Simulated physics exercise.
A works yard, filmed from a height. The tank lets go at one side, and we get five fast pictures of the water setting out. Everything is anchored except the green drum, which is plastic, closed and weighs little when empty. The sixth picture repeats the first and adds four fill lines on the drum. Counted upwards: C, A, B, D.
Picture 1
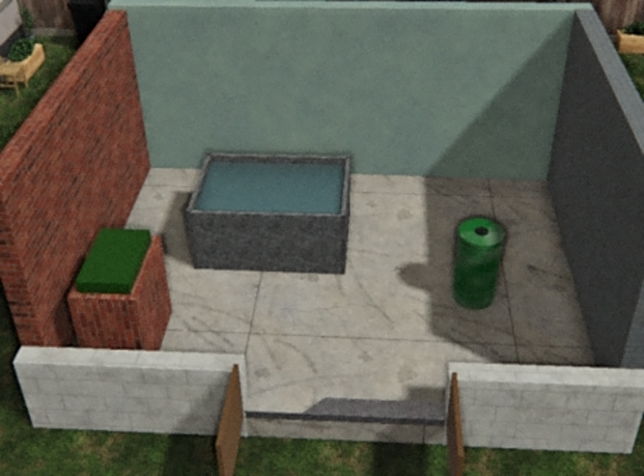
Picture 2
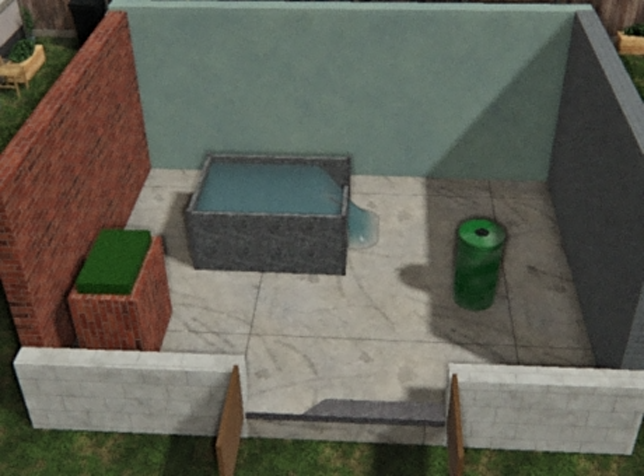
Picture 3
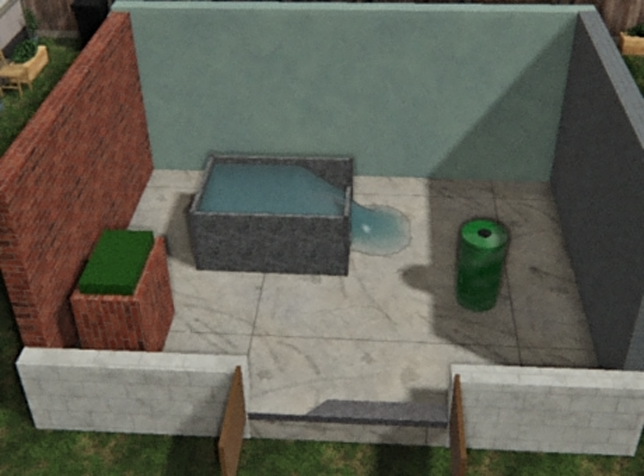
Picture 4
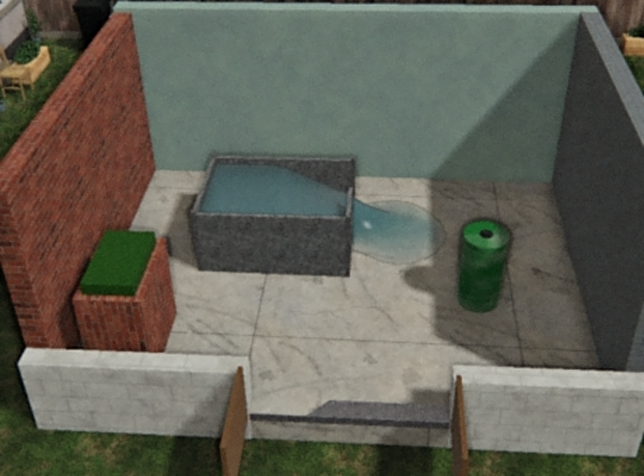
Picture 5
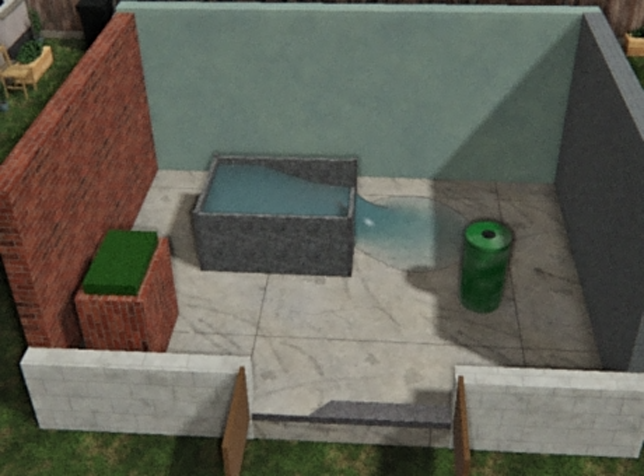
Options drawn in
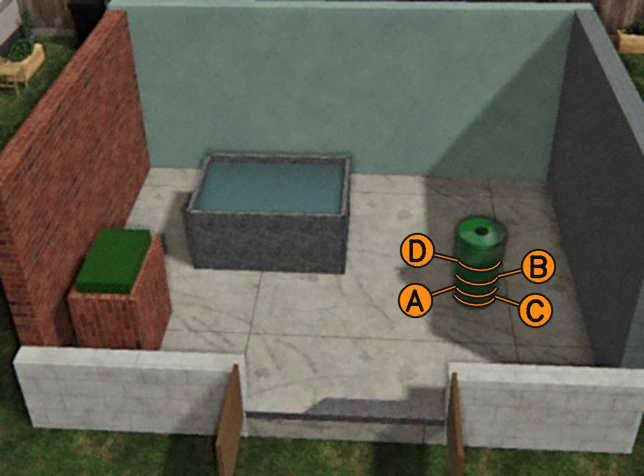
A walled works yard with a cracked concrete floor is seen from a height, with grass outside and an open gate at the front. A grey stone tank full of water stands left of centre, a green-topped brick block at the left, and a green drum at the right. Water pours through the tank's right side and spreads rightward across the floor towards the drum, while the view shifts very slightly.
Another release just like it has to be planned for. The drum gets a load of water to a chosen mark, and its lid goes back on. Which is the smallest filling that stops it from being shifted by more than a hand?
The answer is level A.
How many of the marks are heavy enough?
Three of them.
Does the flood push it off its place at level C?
Yes, that goes wrong.
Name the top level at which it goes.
C it is.
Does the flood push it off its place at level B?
No, not at all.
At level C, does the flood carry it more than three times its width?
No, less.
In orange, A at (476, 296); B at (478, 284); C at (475, 305); D at (480, 270); from the bottom up C, A, B, D.
For level A, it does not move.
For level B, it does not move.
For level C, it is pushed about twice its own width away.
For level D, it does not move.
